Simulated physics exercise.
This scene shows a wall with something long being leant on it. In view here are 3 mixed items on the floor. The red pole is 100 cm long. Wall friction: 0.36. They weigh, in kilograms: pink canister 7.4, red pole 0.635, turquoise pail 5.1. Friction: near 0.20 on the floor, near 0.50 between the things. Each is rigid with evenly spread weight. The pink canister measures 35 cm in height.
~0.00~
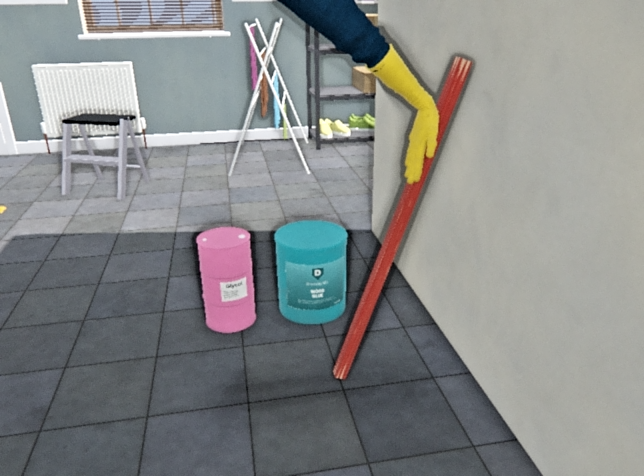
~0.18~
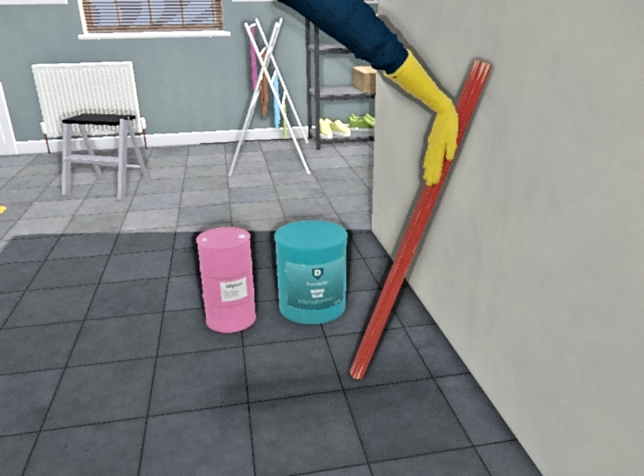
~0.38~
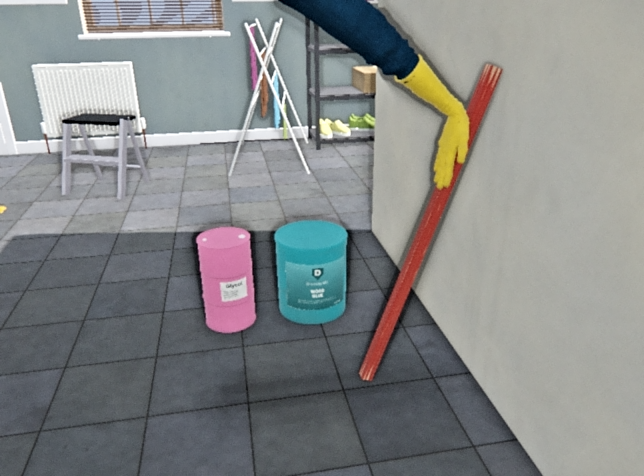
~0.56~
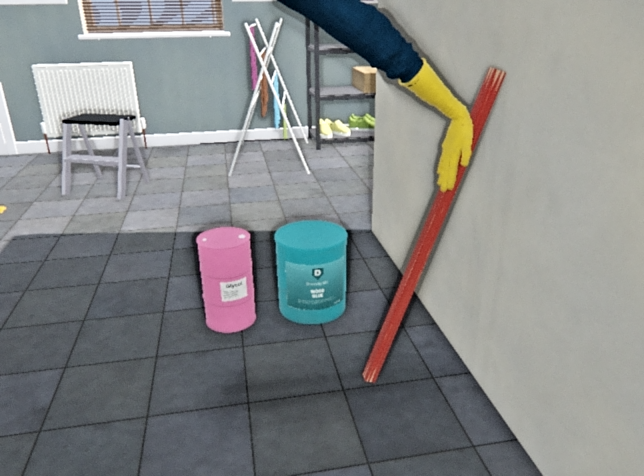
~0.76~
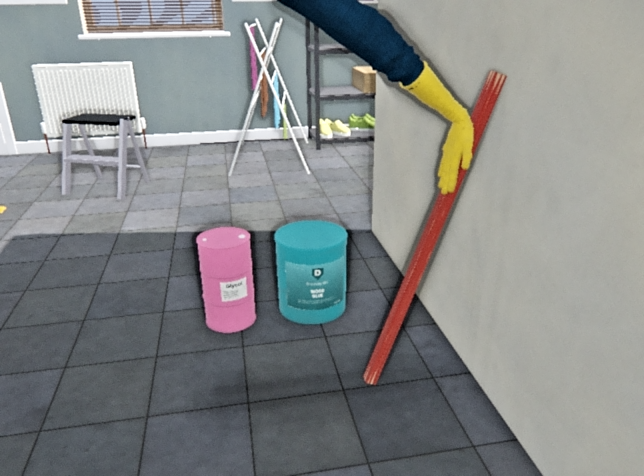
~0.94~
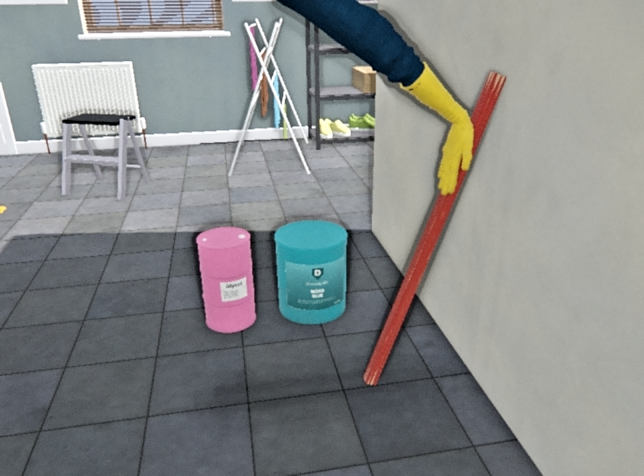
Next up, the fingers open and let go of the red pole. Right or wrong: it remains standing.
Right.
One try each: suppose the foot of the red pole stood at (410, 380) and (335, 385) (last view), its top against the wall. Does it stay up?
Trial 1: Stable; trial 2: Slips.
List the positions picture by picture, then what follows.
In the first frame, 11 cm from its place; red pole (395, 234); pink canister (227, 279).
In the second frame, 5 cm from its place; red pole (413, 236); pink canister (227, 279).
In the third frame, 2 cm from its place; red pole (423, 238); pink canister (227, 279).
In the fourth frame, 1 cm from its place; red pole (427, 240); pink canister (227, 279).
Leant on the wall, still held; red pole (427, 243); pink canister (227, 279), in the fifth frame.
Leant on the wall, still held; red pole (427, 244); pink canister (227, 279), in the sixth frame.
After 1.14 s, no change.
After 1.54 s, red pole resting near (427, 244).
In the end (2.2 s), all 3 under 10 cm from the start. At the end, from the last picture's camera, red pole near (427, 244). The pole remains leaning.
